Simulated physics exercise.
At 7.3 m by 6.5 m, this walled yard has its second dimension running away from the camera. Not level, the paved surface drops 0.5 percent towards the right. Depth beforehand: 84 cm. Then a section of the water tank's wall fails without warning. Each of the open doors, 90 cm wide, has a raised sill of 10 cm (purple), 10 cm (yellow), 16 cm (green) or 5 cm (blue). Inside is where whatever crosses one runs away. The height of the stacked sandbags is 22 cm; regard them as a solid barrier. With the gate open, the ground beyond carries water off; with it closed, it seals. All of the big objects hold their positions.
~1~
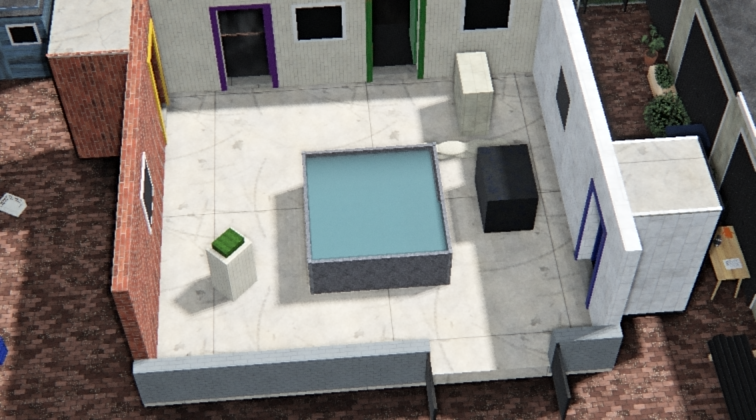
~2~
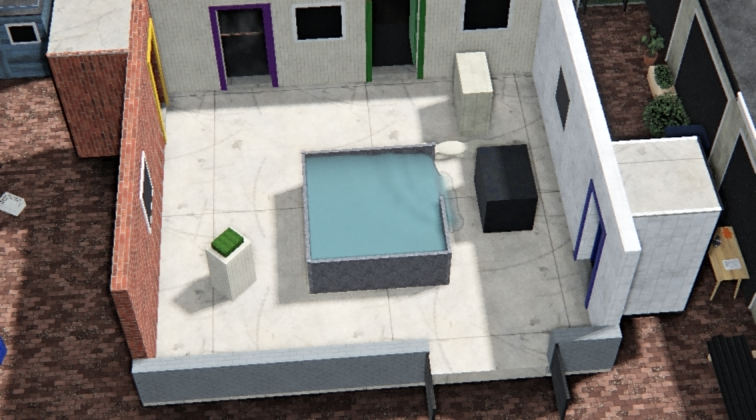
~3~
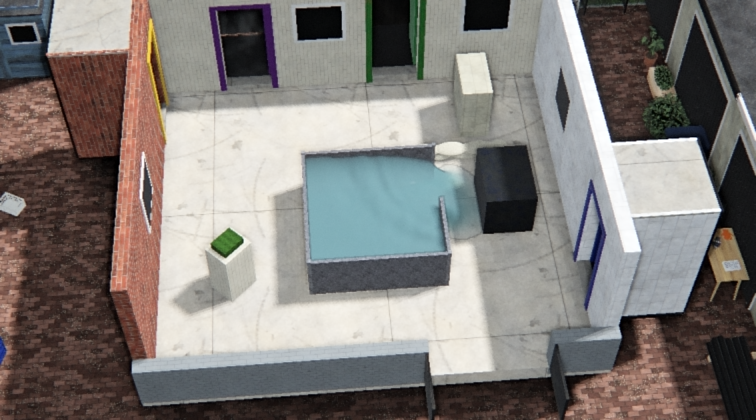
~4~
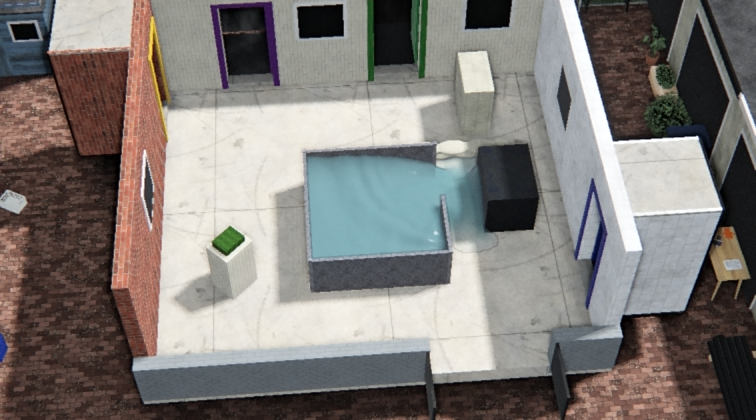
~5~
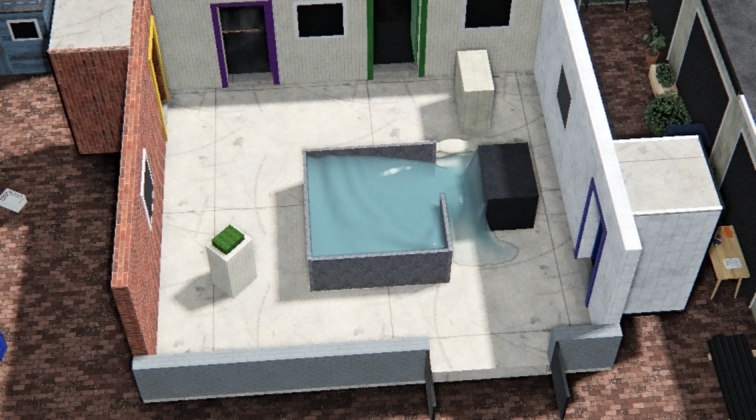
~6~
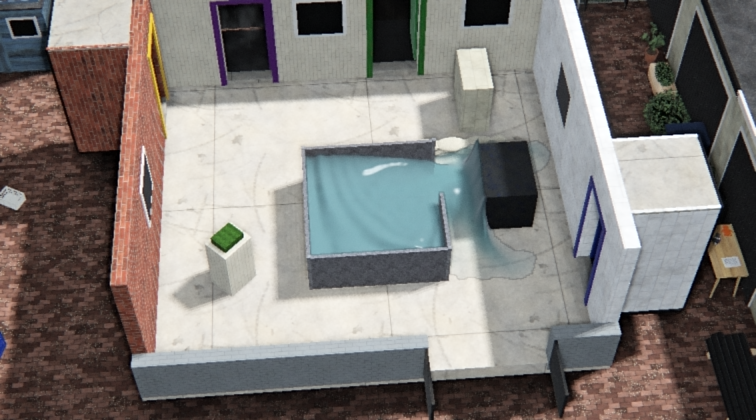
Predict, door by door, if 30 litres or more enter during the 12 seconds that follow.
One by one: At the purple door it looks set to land under the limit, at the yellow door it looks set to land under the limit, at the green door it looks set to land under the limit, at the blue door it looks set to land over the limit.
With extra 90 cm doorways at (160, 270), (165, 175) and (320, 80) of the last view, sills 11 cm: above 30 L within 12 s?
Result in order - not enough, not enough, not enough.
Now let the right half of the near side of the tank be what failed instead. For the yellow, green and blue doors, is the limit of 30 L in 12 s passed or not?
For yellow, too little; for green, too little; for blue, too little.
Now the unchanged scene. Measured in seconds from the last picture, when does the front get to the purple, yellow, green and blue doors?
Arrival times: Purple 2.4 seconds, yellow 3.8 seconds, green 1.1 seconds, blue 0.6 seconds.
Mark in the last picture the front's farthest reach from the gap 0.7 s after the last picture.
Point: Roughly (591, 347) in the last view.
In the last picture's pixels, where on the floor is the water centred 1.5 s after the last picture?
About (418, 212).
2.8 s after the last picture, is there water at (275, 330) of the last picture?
By then the spot is spared.
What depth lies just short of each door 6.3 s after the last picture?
Depths in cm: Purple 4, yellow 10, green 6, blue 9.
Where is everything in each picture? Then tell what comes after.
In the first frame, the water tank at (374, 204) is whole and still, 84 cm deep.
In the second frame, water pours out at (435, 191) and has run 0.7 m, to a hidden place; typically 11 cm deep outside, 84 cm at the water tank's back.
In the third frame, water pours out at (435, 194) and has run 1.0 m, to (480, 228); typically 14 cm deep outside, 84 cm at the water tank's back.
In the fourth frame, water pours out at (436, 194) and has run 1.4 m, to a hidden place; typically 20 cm deep outside, 84 cm at the water tank's back.
In the fifth frame, the front is at a hidden place, 1.9 m from the gap at (435, 192); 2.3 m2 of floor is under water; 81 cm left at the back of the water tank.
In the sixth frame, the front is at (544, 152), 2.4 m from the gap at (435, 190); 2.9 m2 of floor is under water; 74 cm left at the back of the water tank.
Then, 0.7 s after the last picture water covers 25 % of the floor and is deepest (70 cm) near (468, 193); purple door not reached, yellow door not reached, green door not reached, blue door 5 cm at the sill, 0 L in.
Then, 1.5 s after the last picture water covers 45 % of the floor and is deepest (56 cm) near (470, 201); purple door not reached, yellow door not reached, green door 18 cm at the sill, 0 L in, blue door 5 cm at the sill, 1 L in.
Then, 2.8 s after the last picture water covers 55 % of the floor and is deepest (40 cm) near (470, 201); purple door 3 cm at the sill, 0 L in, yellow door not reached, green door 14 cm at the sill, 3 L in, blue door 7 cm at the sill, 5 L in.
Then, 6.3 s after the last picture water covers 75 % of the floor and is deepest (25 cm) near (549, 159); purple door 4 cm at the sill, 0 L in, yellow door 10 cm at the sill, 5 L in, green door 6 cm at the sill, 4 L in, blue door 9 cm at the sill, 60 L in.
Then, 11.3 s after the last picture water covers 95 % of the floor and is deepest (14 cm) near (549, 159); purple door 9 cm at the sill, 5 L in, yellow door 6 cm at the sill, 7 L in, green door 3 cm at the sill, 4 L in, blue door 6 cm at the sill, 109 L in.
